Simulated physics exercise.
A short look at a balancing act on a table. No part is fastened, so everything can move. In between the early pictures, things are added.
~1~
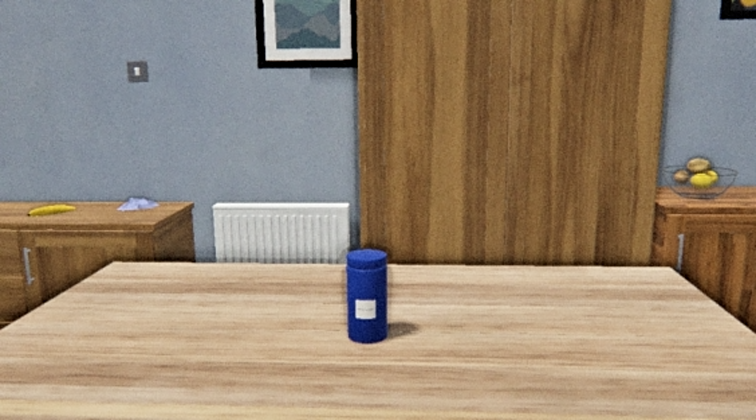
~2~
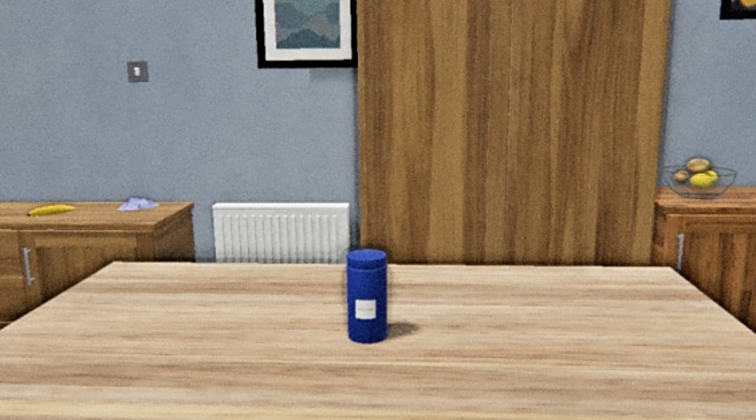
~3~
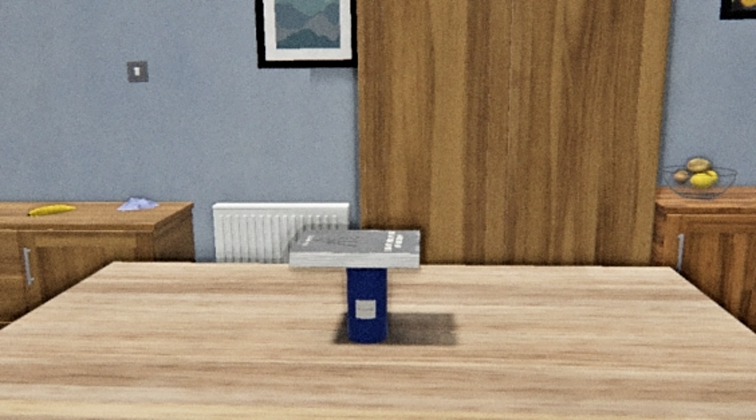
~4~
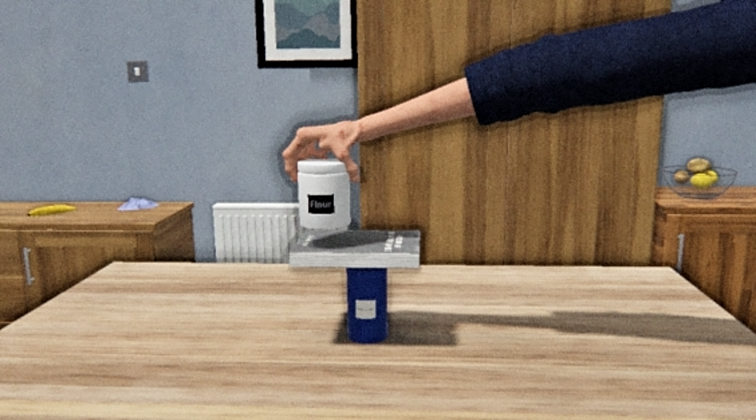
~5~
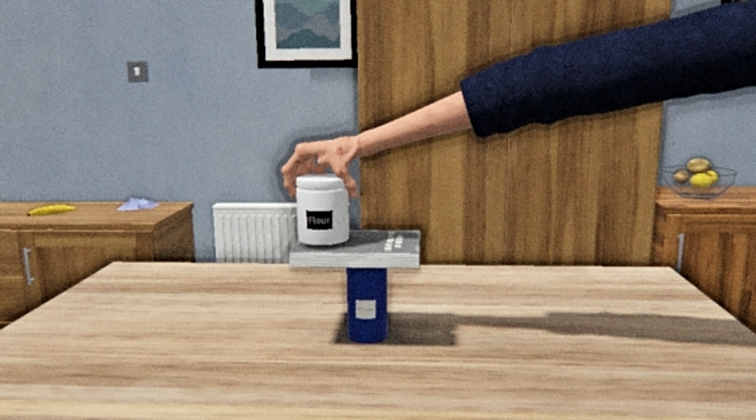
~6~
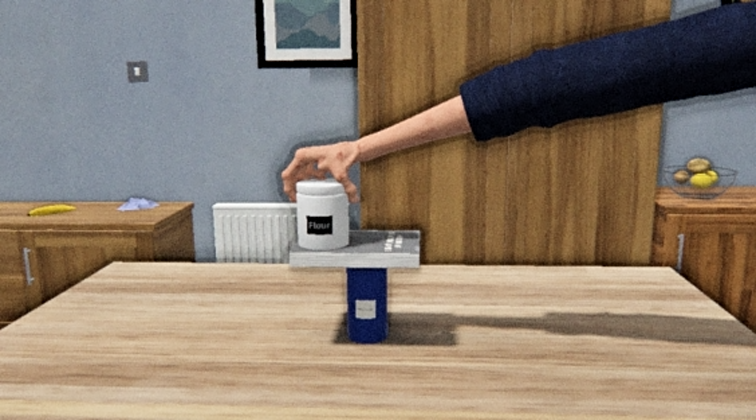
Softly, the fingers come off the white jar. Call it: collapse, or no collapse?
Collapse.
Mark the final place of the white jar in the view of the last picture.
End position: Approximately (266, 320).
Then, 1.00 s later than the last frame, white jar now fallen; grey book tilted by 61°.
Then, 1.10 s later than the last frame, grey book now fallen.
Then, 1.40 s later than the last frame, blue jar tilted by 5°.
When it is over, fallen, white jar and grey book; left askew, blue jar. End places, in pixels of the last picture, white jar near (266, 320). The stack comes apart.
